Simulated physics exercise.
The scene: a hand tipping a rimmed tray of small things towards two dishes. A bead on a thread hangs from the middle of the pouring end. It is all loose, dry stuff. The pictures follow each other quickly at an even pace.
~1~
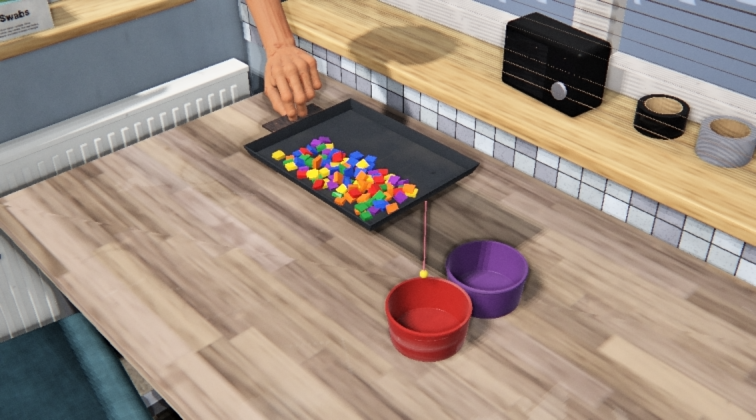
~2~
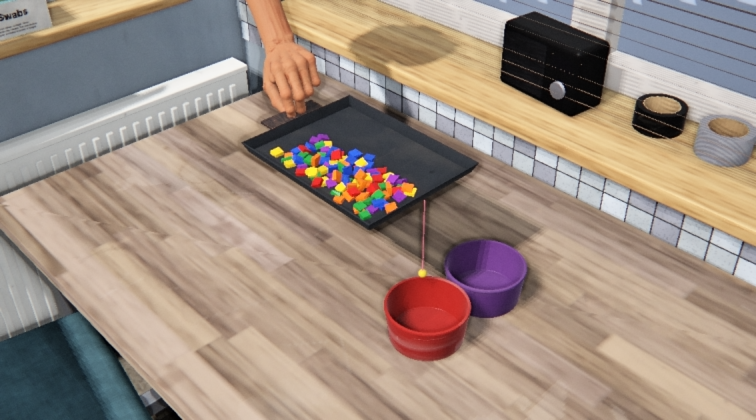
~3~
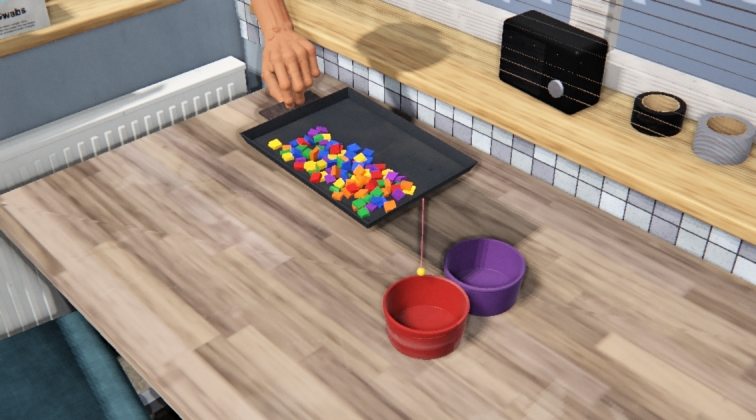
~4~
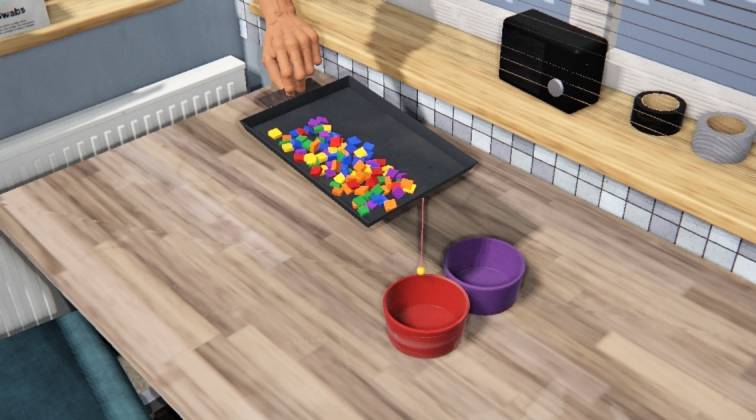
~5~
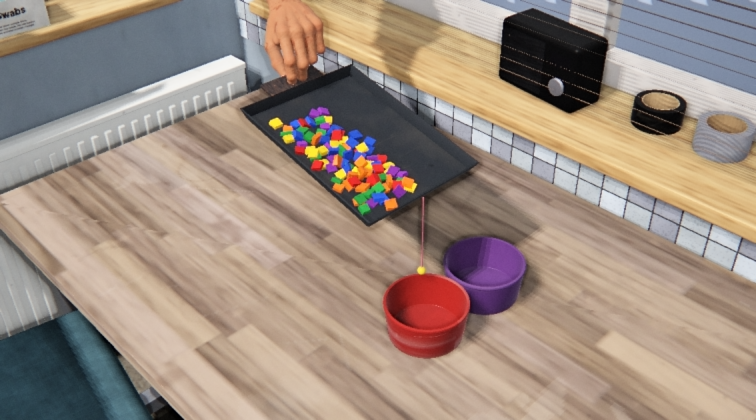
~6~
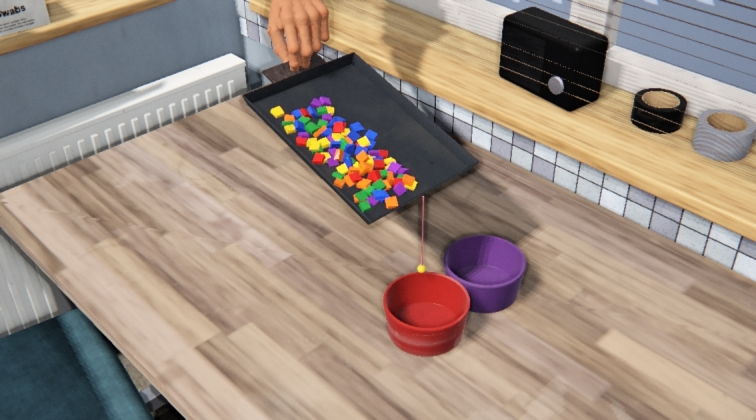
A hand held a dark rimmed tray of small colourful pieces near a red dish and a purple one, then gradually raised its far end, tilting the tray while the pieces stayed bunched together.
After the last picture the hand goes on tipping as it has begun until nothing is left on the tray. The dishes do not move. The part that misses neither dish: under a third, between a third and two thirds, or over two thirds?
Caught overall: More than two thirds.
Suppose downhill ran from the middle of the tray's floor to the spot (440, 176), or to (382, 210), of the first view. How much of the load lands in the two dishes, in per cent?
In turn 100 and 20 in a hundred.
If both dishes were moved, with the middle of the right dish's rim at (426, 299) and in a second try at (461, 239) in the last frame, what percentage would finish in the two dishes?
The first gives 70 %, the second 10 %.
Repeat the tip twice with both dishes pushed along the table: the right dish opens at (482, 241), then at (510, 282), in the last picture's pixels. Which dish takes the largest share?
One: Left. Two: The left one.
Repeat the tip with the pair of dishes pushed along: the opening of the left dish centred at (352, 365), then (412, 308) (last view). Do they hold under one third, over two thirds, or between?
The first try: In the middle band. The second: Beyond two thirds.
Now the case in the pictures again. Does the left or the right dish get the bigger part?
Fuller: Left.
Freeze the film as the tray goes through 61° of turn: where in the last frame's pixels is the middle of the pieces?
Close to (413, 191).
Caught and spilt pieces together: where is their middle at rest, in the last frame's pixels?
At about (442, 322).
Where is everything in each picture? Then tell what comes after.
The first frame shows corners of the pouring end at (370, 221) and (473, 163), level; middle of the load at (349, 173), mosaic tiles; left dish at (459, 338); right dish at (516, 296); bead on its thread at (424, 274).
The second frame shows corners of the pouring end at (369, 220) and (471, 162), level; middle of the load at (347, 171).
The third frame shows corners of the pouring end at (368, 219) and (471, 161), tipped barely, level across its low end; middle of the load at (346, 166).
The fourth frame shows corners of the pouring end at (369, 218) and (471, 161), tipped a little, level across its low end; middle of the load at (347, 160).
The fifth frame shows corners of the pouring end at (370, 218) and (472, 161), tipped a little, level across its low end; middle of the load at (348, 155).
The sixth frame shows corners of the pouring end at (371, 216) and (473, 161), tipped clearly, level across its low end; middle of the load at (349, 149); left dish at (457, 333); right dish at (514, 290).
Soon, tray tipped steeply; most on the tray; a stray few in the left dish; a small part in the air.
A while on, tray tipped right over; a stray few on the tray; about half in the left dish; about a quarter in the right dish; a small part outside both; about a third in the air.
Towards the end, tray tipped past a quarter turn; about two thirds in the left dish; about a quarter in the right dish; a small part outside both.
Finally, tray tipped past a quarter turn; about two thirds in the left dish; about a quarter in the right dish; a small part outside both.
